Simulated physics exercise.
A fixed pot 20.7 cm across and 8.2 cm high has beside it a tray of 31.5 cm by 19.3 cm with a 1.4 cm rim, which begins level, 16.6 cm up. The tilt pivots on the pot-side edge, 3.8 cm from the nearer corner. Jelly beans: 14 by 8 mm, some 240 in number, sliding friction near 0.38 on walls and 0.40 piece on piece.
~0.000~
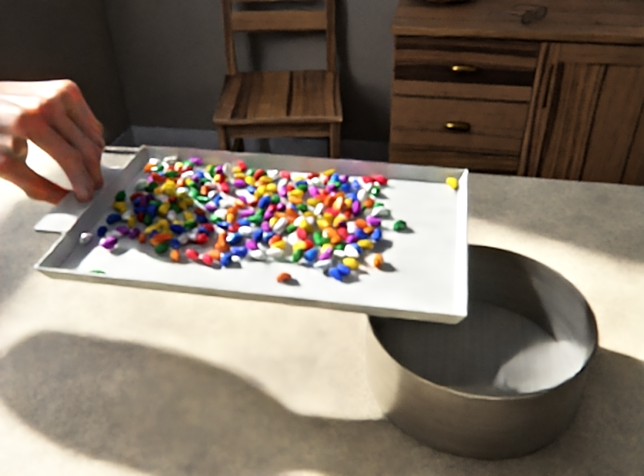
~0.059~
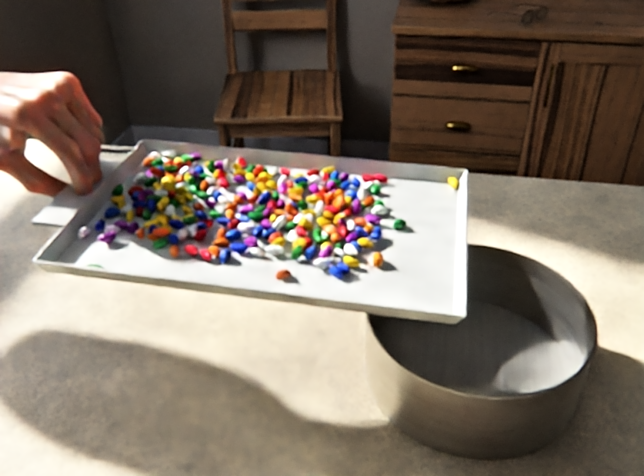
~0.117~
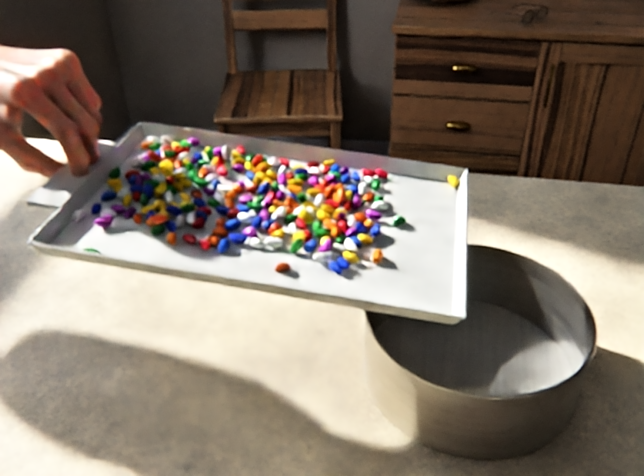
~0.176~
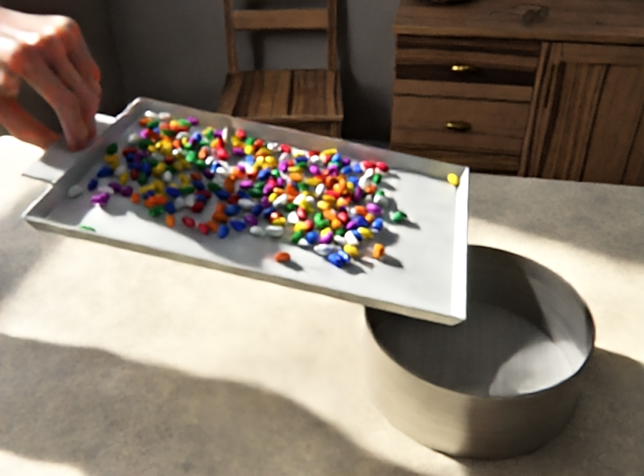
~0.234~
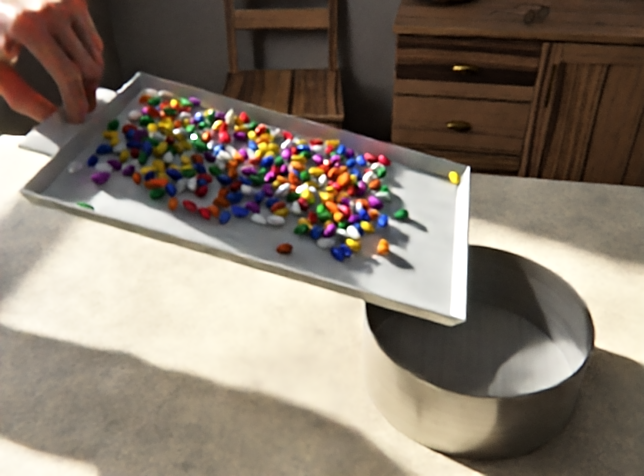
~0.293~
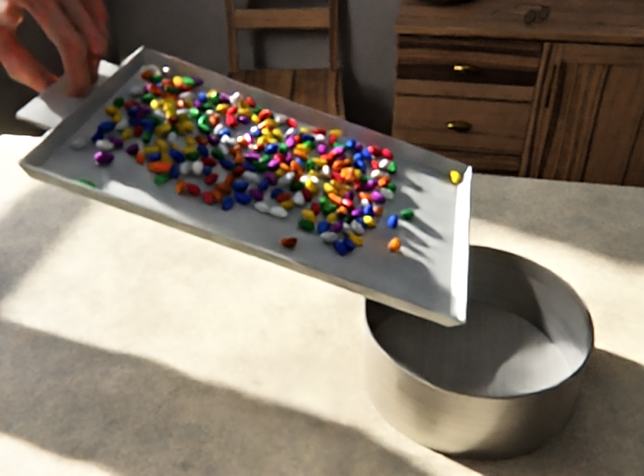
A white tray of colourful jelly beans tilted steadily as a hand raised its left end, while its right edge stayed low over a round metal pot and the beans shifted slightly.
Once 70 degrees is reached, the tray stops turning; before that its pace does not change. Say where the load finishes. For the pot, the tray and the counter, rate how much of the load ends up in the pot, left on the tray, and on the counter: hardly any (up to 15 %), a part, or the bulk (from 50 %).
Pot: The bulk; tray: Hardly any; counter: A part.
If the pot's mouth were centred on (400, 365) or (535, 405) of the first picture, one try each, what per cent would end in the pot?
Spot one: Some 30 per cent; spot two: Some 70 per cent.
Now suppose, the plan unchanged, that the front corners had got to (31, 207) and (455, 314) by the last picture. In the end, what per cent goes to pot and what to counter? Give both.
Final per cent - pot 40, counter 60.
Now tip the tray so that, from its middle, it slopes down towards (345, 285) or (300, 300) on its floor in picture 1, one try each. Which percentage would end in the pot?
Roughly 5 % for the first direction, roughly 0 % for the second.
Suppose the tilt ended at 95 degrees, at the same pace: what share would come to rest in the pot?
It would be near 70 per cent.
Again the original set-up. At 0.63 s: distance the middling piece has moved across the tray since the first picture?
Roughly 8 cm.
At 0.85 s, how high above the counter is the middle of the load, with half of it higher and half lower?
Roughly 18 centimetres, more or less.
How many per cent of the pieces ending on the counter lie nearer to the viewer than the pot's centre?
Share: Some 90 %.
After 0.63 s, tilt 43 degrees; the tray holds 100 %, the pot 0 %.
After 0.85 s, tilt 60 degrees; the tray holds 50 %, the pot 10 %.
Then, at 1.19 s, tilt 70 degrees; the tray holds 10 %, the pot 60 %.
In the end, at 2.2 s, pot 60 %, tray 10 %, counter 30 %.
